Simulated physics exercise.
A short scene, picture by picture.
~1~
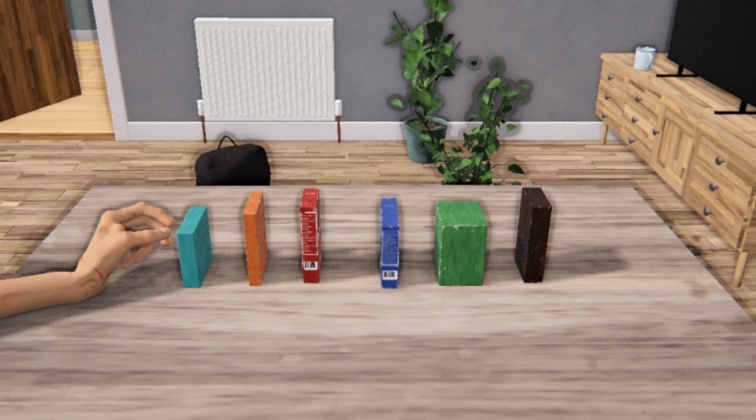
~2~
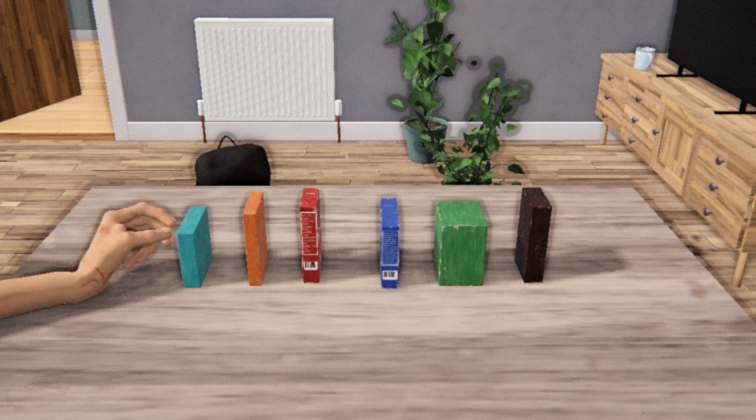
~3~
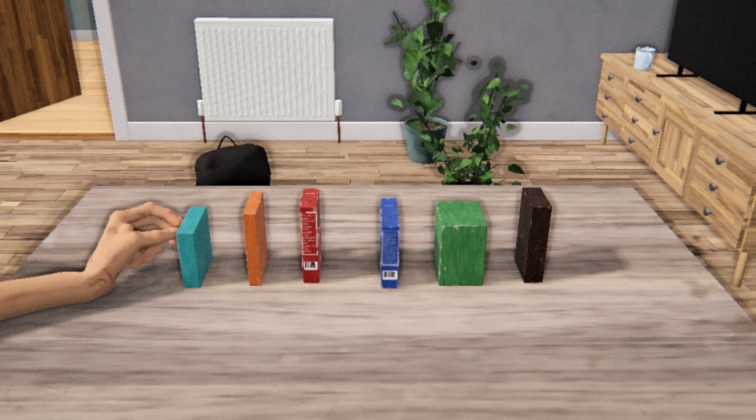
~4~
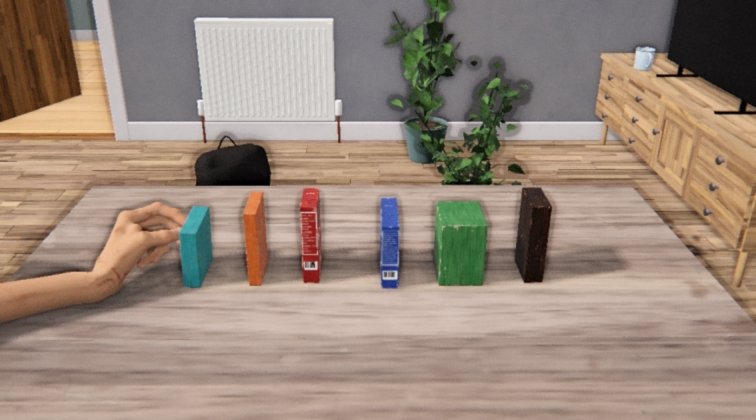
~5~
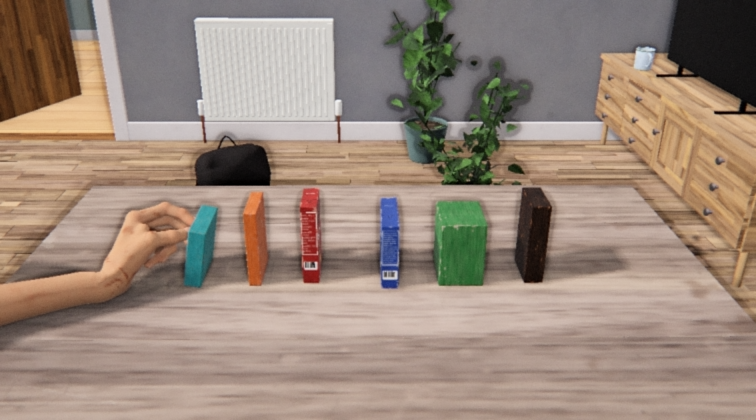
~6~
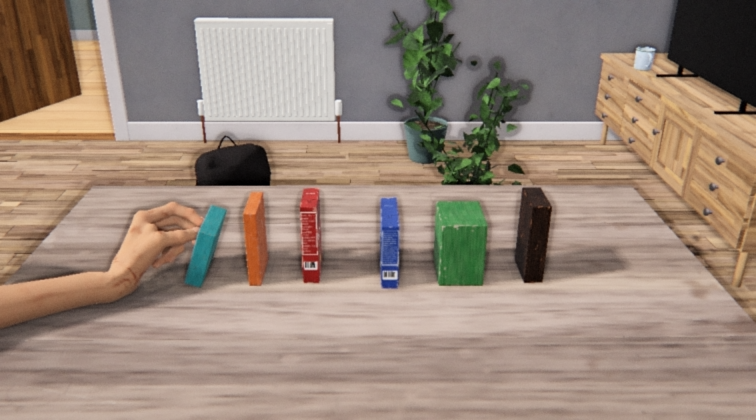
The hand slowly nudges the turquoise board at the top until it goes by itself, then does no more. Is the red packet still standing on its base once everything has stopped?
No: It will overbalance.
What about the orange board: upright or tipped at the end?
Result for the orange board: Down.
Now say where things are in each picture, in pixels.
In the first picture, red packet (311, 236); orange board (256, 239).
In the second picture, blue packet (389, 243); orange board (256, 238).
In the third picture, green block (459, 243); blue packet (389, 243).
In the fourth picture, turquoise board 2° over; orange board (256, 239); green block (459, 243).
In the fifth picture, turquoise board 11° over; blue packet (389, 243); orange board (256, 239).
In the sixth picture, turquoise board 20° over; red packet (311, 236); green block (459, 243).
Then, 0.40 s later than the last frame, turquoise board 90° over; red packet tilted by 50° near (347, 243); orange board tilted by 62°; blue packet tilted by 3°.
Then, 0.50 s later than the last frame, turquoise board 90° over; red packet tilted by 69° near (356, 251); orange board tilted by 69°; blue packet tilted by 37°.
When it is over, lying over on the table, orange board, blue packet and red packet; green block as before. End places, in pixels of the last picture, red packet near (352, 255).
